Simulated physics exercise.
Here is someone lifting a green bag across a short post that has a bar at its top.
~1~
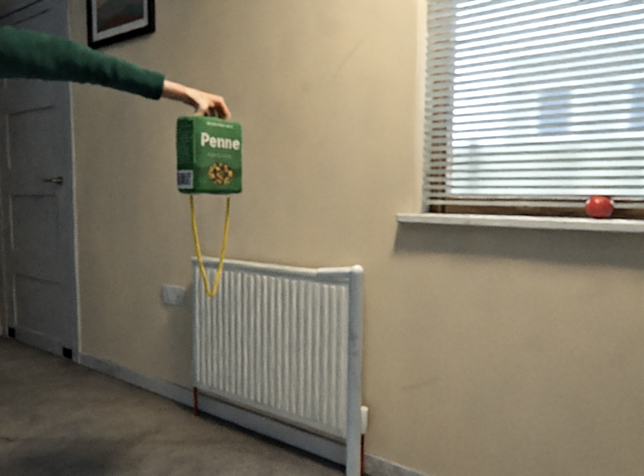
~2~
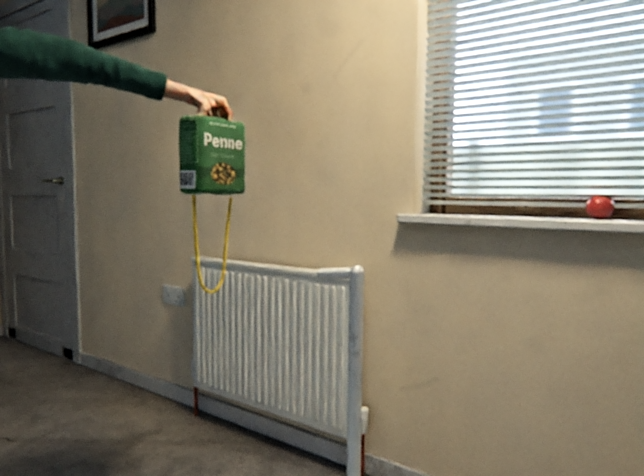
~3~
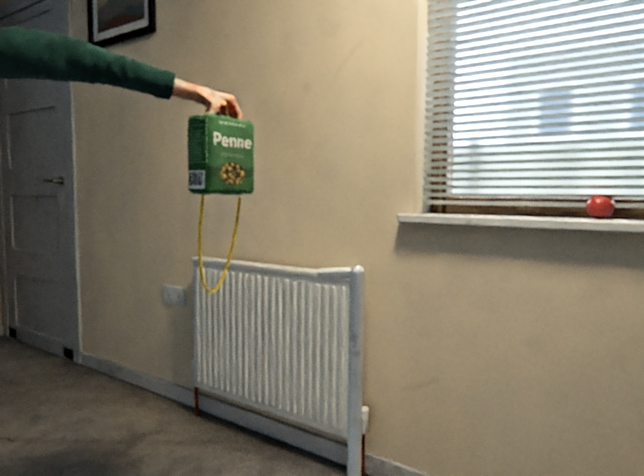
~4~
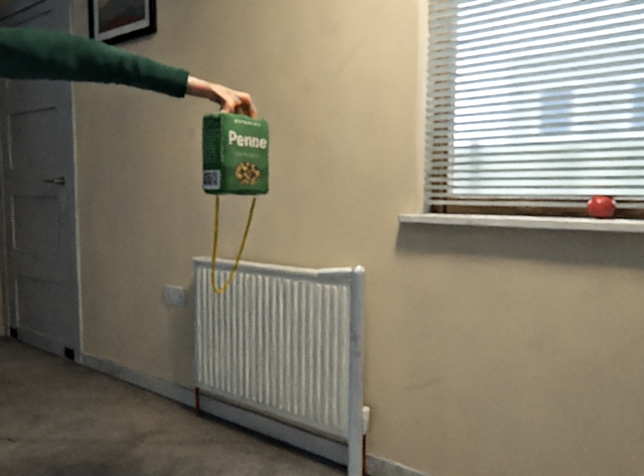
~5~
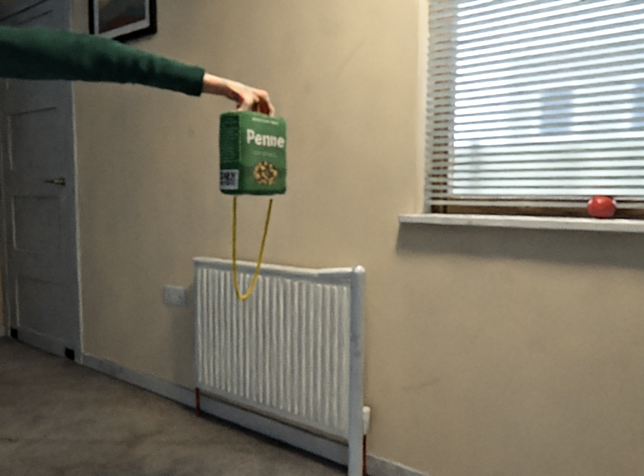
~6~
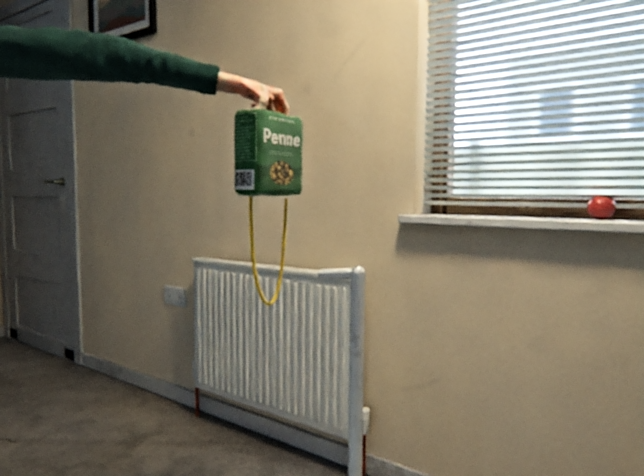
An arm moves a green bag with a dangling yellow loop right, past a white radiator.
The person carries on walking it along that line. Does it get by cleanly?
I expect the post will hold onto it.
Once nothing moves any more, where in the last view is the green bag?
It stops near (444, 145) in the last view.
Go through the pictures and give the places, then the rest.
In the first frame, green bag (210, 157); hook tip (322, 274).
In the second frame, green bag (213, 157); bottom of the loop (213, 292).
In the third frame, green bag (222, 156).
In the fourth frame, green bag (237, 156); bottom of the loop (220, 291).
In the fifth frame, green bag (254, 155).
In the sixth frame, green bag (269, 155); bottom of the loop (271, 303); hook tip (323, 274); hook points towards it, loop hangs below the hook.
Then, 0.24 s past the final frame, bag nearing the post near (298, 153).
Then, 0.68 s past the final frame, bag over the post near (358, 150).
Then, 1.10 s past the final frame, bag past the post near (426, 146).
When it is over, bag past the post near (444, 145); loop tight round the post, hand stopped. The green bag snags on the hook.
